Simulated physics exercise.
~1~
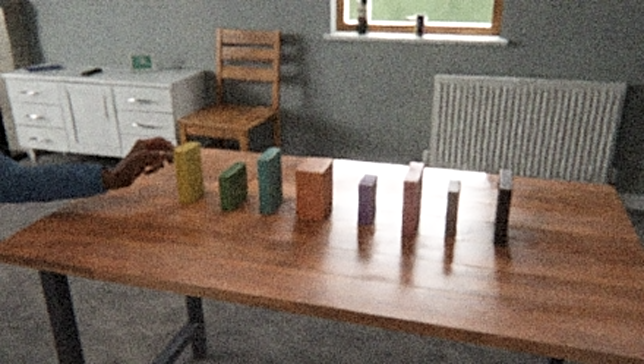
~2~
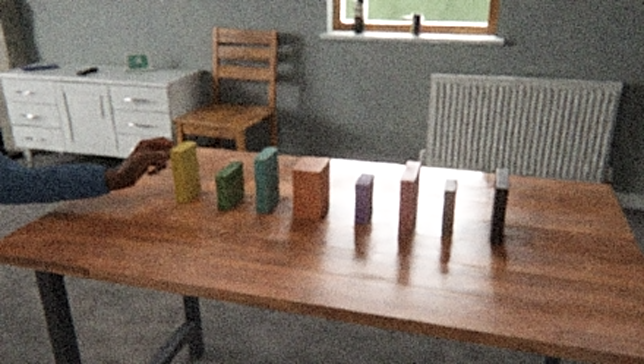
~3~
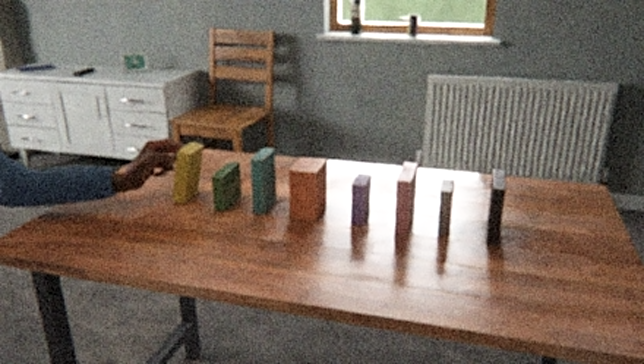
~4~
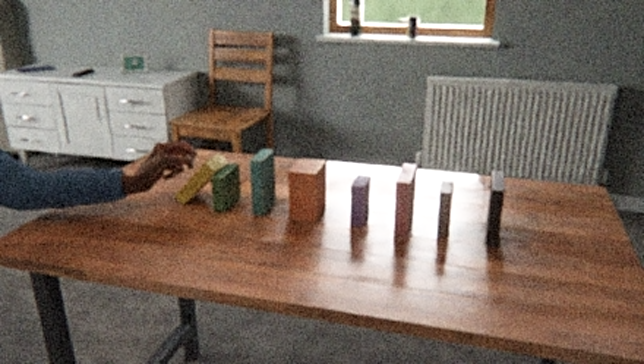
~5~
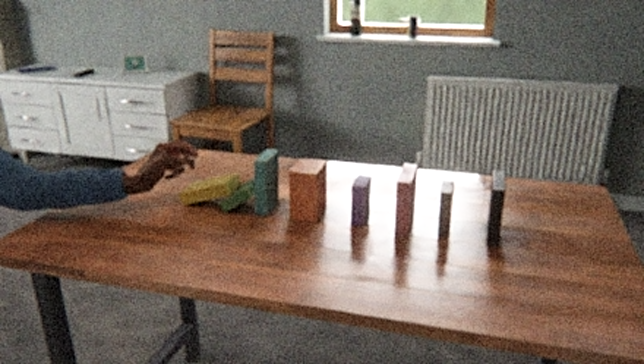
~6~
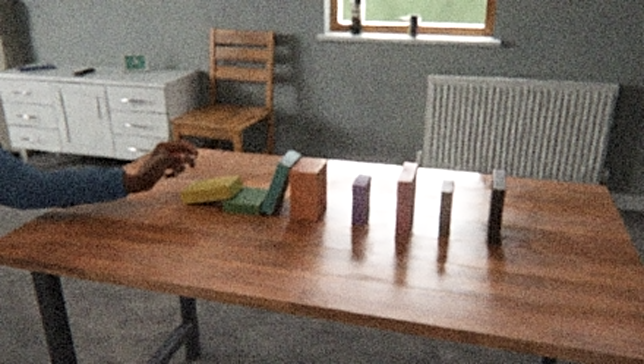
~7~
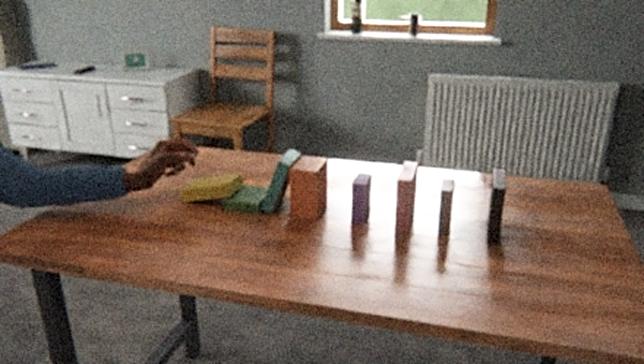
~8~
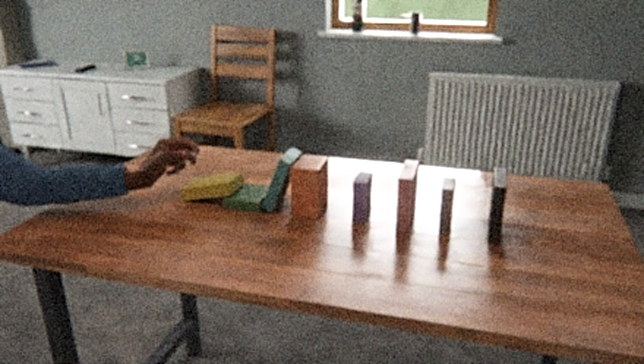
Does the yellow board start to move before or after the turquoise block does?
The yellow board starts to move before the turquoise block. It is already down on its side when the turquoise block tilts over to the right.
